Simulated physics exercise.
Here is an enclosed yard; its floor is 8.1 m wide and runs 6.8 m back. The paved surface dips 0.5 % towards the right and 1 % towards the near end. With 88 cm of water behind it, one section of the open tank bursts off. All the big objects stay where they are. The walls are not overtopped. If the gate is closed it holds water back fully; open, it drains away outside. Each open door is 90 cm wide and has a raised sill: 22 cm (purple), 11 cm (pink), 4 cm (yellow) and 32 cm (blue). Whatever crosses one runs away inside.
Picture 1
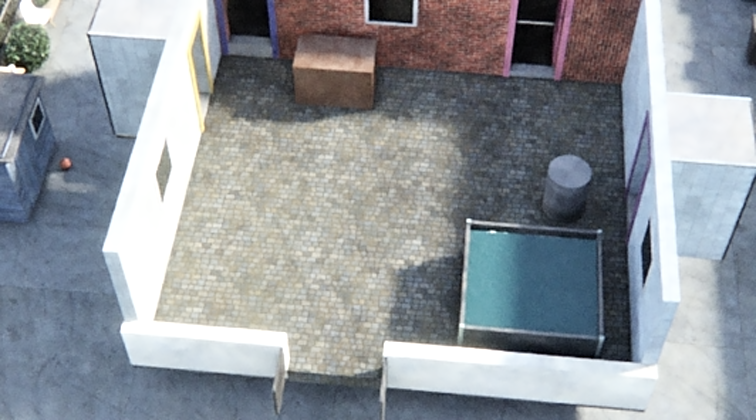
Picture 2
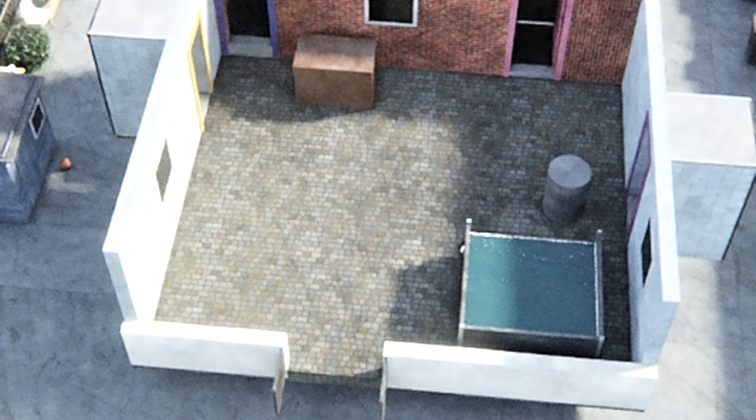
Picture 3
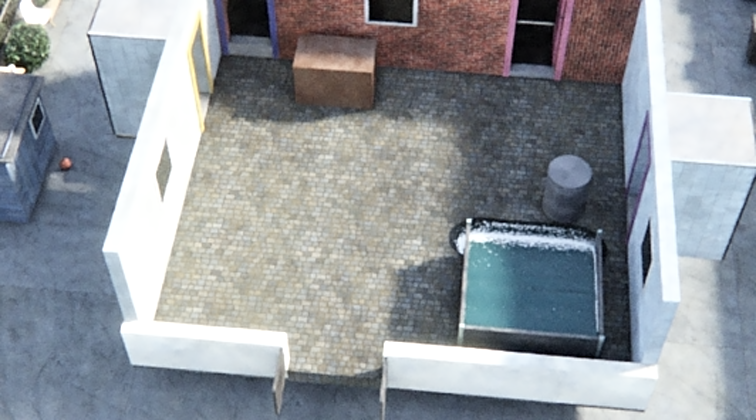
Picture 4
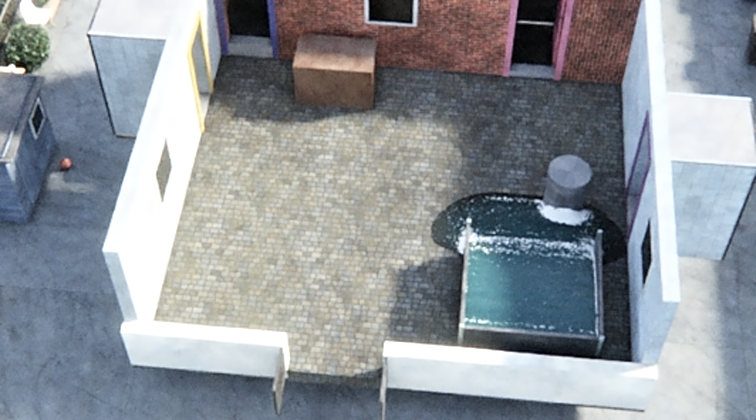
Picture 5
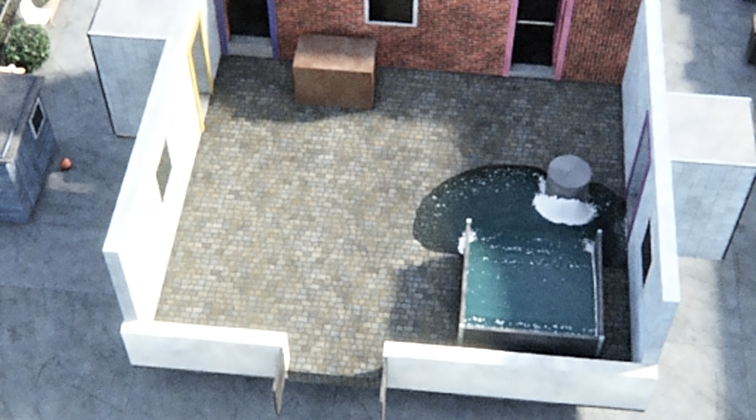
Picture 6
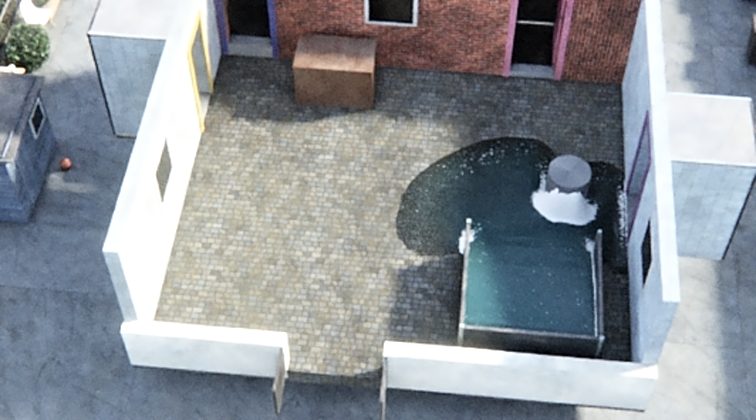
Water pouring from the far side of an open tank, foaming around a grey drum and spreading across a walled paved yard.
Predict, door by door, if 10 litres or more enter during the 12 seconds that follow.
Within that time: At the purple door it goes over the limit; at the pink door it exceeds the limit; at the yellow door it exceeds the limit; at the blue door it keeps below the limit.
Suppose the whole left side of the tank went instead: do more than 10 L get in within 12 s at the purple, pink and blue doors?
Against that limit: Purple below, pink not over, blue under.
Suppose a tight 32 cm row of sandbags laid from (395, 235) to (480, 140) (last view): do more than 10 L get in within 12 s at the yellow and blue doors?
Against that limit: Yellow below, blue not over.
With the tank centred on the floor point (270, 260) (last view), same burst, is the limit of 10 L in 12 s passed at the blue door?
Against that limit: Blue past it.
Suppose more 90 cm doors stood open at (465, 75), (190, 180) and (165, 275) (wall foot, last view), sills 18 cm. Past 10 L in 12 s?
In turn: Past it, under, below.
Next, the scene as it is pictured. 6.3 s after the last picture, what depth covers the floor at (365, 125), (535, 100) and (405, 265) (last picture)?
Roughly 3, 8 and 3 cm, in turn.
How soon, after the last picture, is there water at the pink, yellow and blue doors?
Arrival: Pink 0.4 s, yellow 2.8 s, blue 2.0 s.
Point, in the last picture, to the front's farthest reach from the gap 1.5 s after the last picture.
Around (345, 69).
Then, 0.7 s after the last picture water covers 35 % of the floor and is deepest (52 cm) near (560, 232); purple door 40 cm at the sill, 31 L in, pink door 17 cm at the sill, 24 L in, yellow door not reached, blue door not reached.
Then, 1.5 s after the last picture water covers 45 % of the floor and is deepest (41 cm) near (380, 79); purple door 35 cm at the sill, 113 L in, pink door 29 cm at the sill, 108 L in, yellow door not reached, blue door not reached.
Then, 2.8 s after the last picture water covers 60 % of the floor and is deepest (28 cm) near (220, 60); purple door 17 cm at the sill, 144 L in, pink door 23 cm at the sill, 228 L in, yellow door 7 cm at the sill, 0 L in, blue door 7 cm at the sill, 0 L in.
Then, 6.3 s after the last picture water covers 90 % of the floor and is deepest (14 cm) near (148, 344); purple door 13 cm at the sill, 145 L in, pink door 8 cm at the sill, 273 L in, yellow door 7 cm at the sill, 83 L in, blue door 5 cm at the sill, 0 L in.
Then, 11.3 s after the last picture water covers 95 % of the floor and is deepest (12 cm) near (148, 344); purple door 6 cm at the sill, 145 L in, pink door 3 cm at the sill, 273 L in, yellow door 2 cm at the sill, 90 L in, blue door 2 cm at the sill, 0 L in.
